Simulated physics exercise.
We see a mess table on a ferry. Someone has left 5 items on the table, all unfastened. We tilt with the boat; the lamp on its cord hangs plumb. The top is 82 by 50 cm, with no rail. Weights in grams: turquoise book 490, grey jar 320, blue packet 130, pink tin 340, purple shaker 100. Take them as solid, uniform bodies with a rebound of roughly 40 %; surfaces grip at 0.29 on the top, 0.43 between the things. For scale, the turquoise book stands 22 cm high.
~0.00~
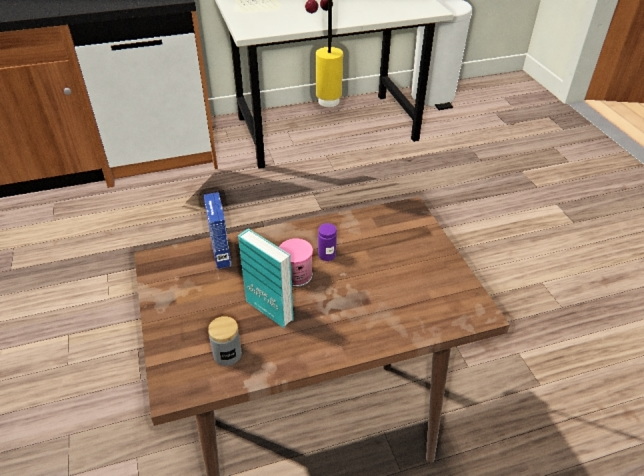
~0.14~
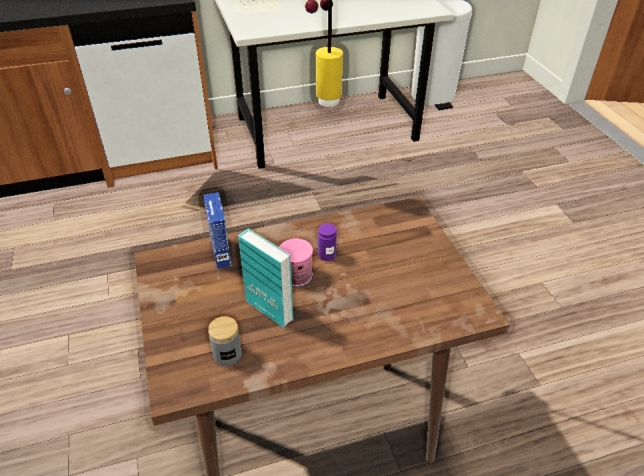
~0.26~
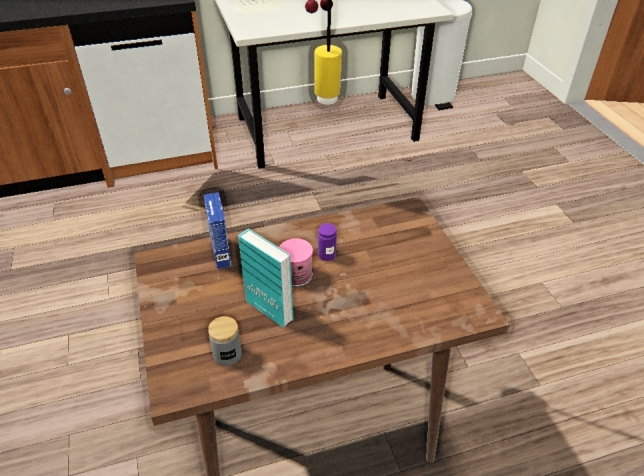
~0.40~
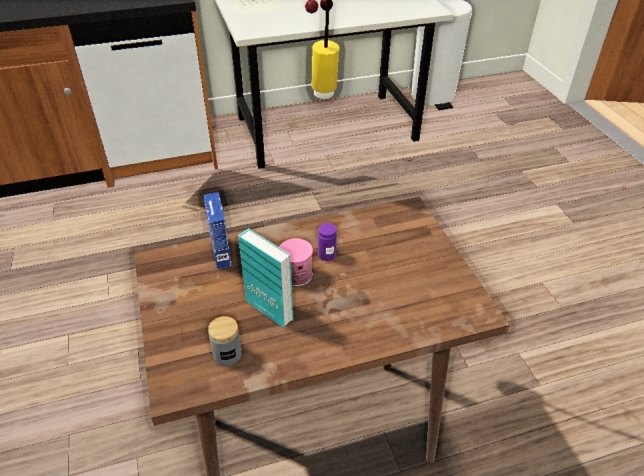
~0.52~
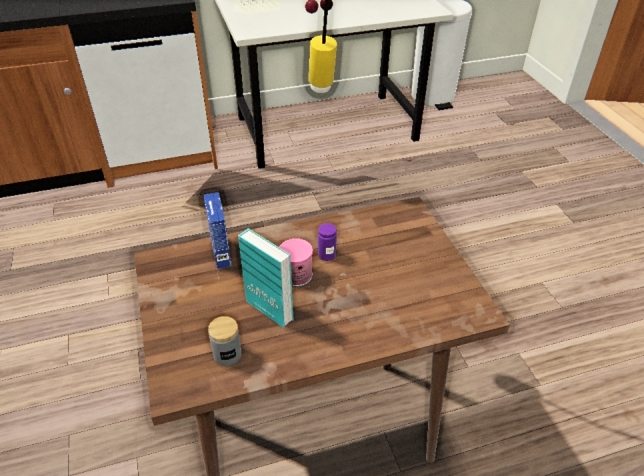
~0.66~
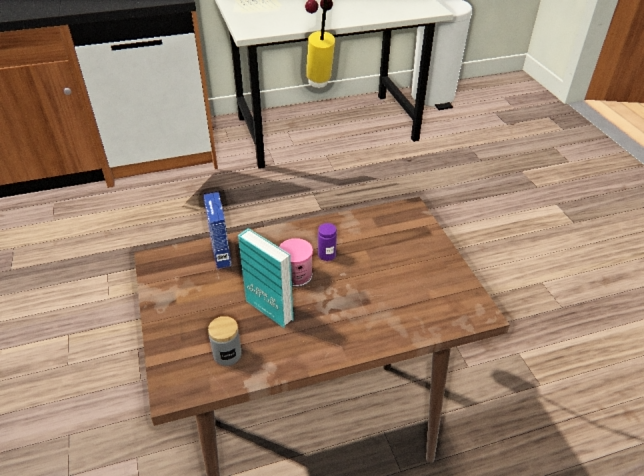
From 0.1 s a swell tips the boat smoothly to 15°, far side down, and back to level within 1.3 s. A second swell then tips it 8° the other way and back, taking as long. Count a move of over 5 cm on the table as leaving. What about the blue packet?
The blue packet stays put.
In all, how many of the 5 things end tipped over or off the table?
0 of them.
After 1.36 s, boat level.
After 2.36 s, boat heeled 4°, near side down.
In the end (3.2 s), all 5 under 5 cm from the start. At the end, from the last picture's camera, blue packet near (218, 231).
